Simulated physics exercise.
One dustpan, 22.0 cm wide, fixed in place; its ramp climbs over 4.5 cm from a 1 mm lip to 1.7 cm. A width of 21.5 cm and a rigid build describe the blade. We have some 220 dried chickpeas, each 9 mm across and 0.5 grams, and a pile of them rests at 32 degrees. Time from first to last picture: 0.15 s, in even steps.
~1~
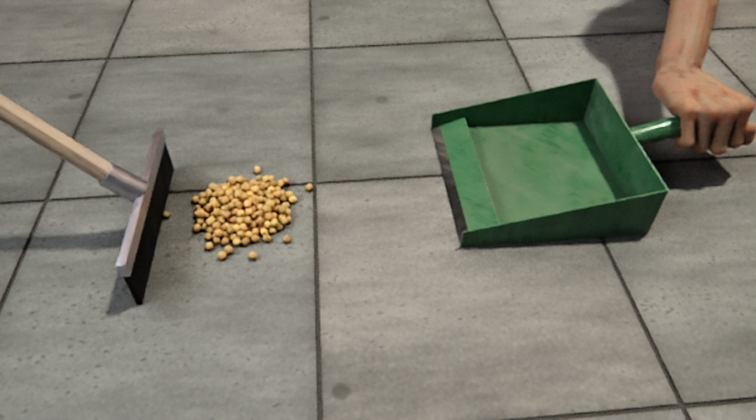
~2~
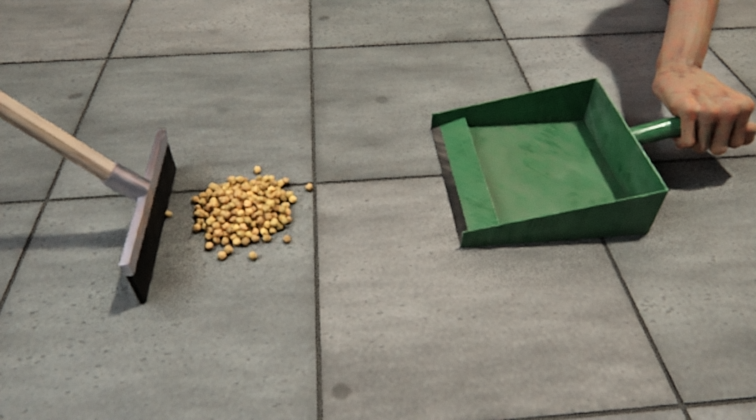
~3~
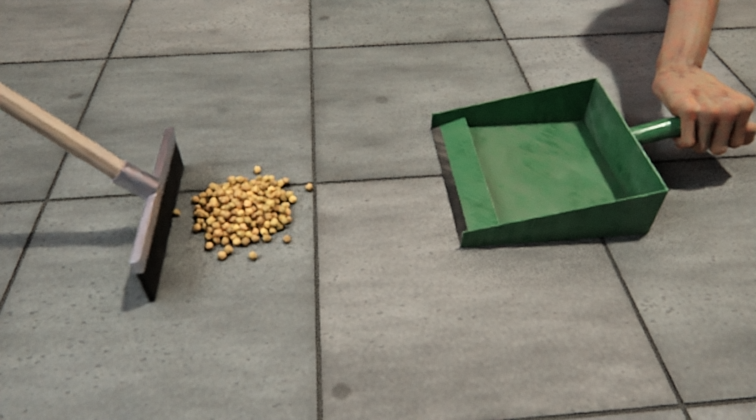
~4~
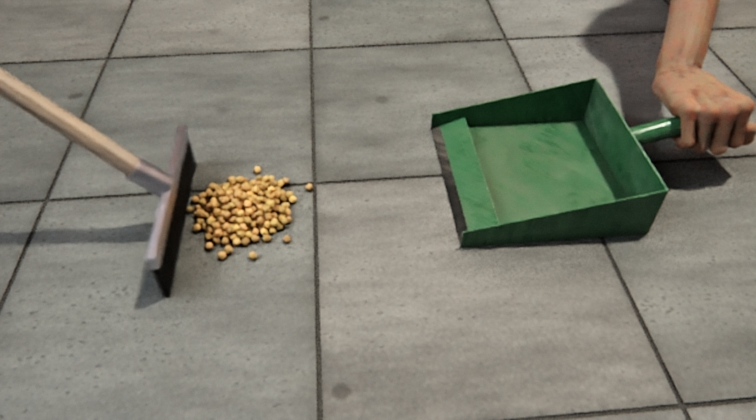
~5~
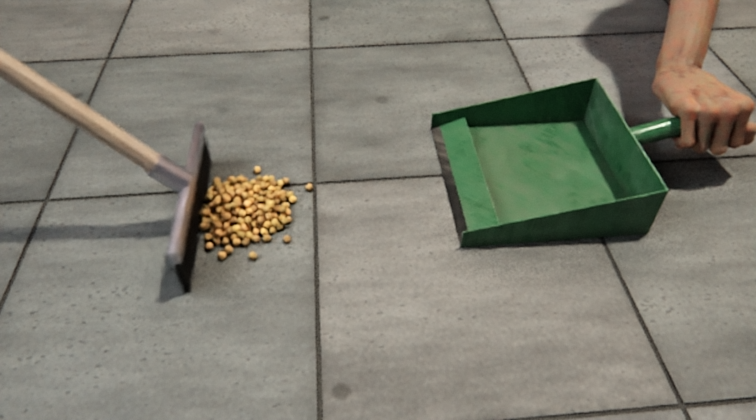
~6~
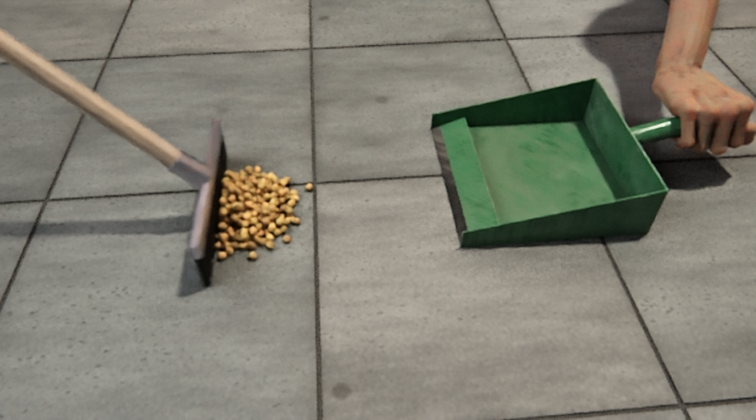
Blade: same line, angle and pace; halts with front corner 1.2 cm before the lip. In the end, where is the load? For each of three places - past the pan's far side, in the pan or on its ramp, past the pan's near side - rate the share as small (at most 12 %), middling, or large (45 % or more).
Far side: Small; pan: Large; near side: Small.
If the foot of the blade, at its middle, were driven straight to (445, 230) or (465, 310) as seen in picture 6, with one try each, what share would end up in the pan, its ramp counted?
Roughly 50 per cent for the first try and 5 per cent for the second.
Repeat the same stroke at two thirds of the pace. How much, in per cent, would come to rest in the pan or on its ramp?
Share: Near 60 %.
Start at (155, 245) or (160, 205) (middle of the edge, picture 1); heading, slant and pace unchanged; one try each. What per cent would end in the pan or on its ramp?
About 60 and 50 per cent.
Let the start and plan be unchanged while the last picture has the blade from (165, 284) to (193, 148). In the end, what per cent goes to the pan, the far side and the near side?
Final per cent - pan 0, far 0, near 40.
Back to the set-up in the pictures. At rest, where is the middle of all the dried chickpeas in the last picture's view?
Near (452, 167).
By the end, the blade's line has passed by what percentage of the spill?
I'd say close to 5 per cent.
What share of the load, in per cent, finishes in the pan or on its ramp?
Roughly 60 in a hundred come to rest there.
Then, 0.20 s after the last picture, middle of the blade 14 cm from the lip; 0 % over the lip, far side 0 %, near side 5 %.
Then, 0.33 s after the last picture, middle of the blade 5 cm from the lip; 0 % over the lip, far side 5 %, near side 5 %.
Then, 0.59 s after the last picture, middle of the blade 1 cm from the lip; 60 % over the lip, far side 5 %, near side 5 %.
In the end, far side 5 %, pan 60 %, near side 5 %, in front of the lip or behind the blade 25 %.
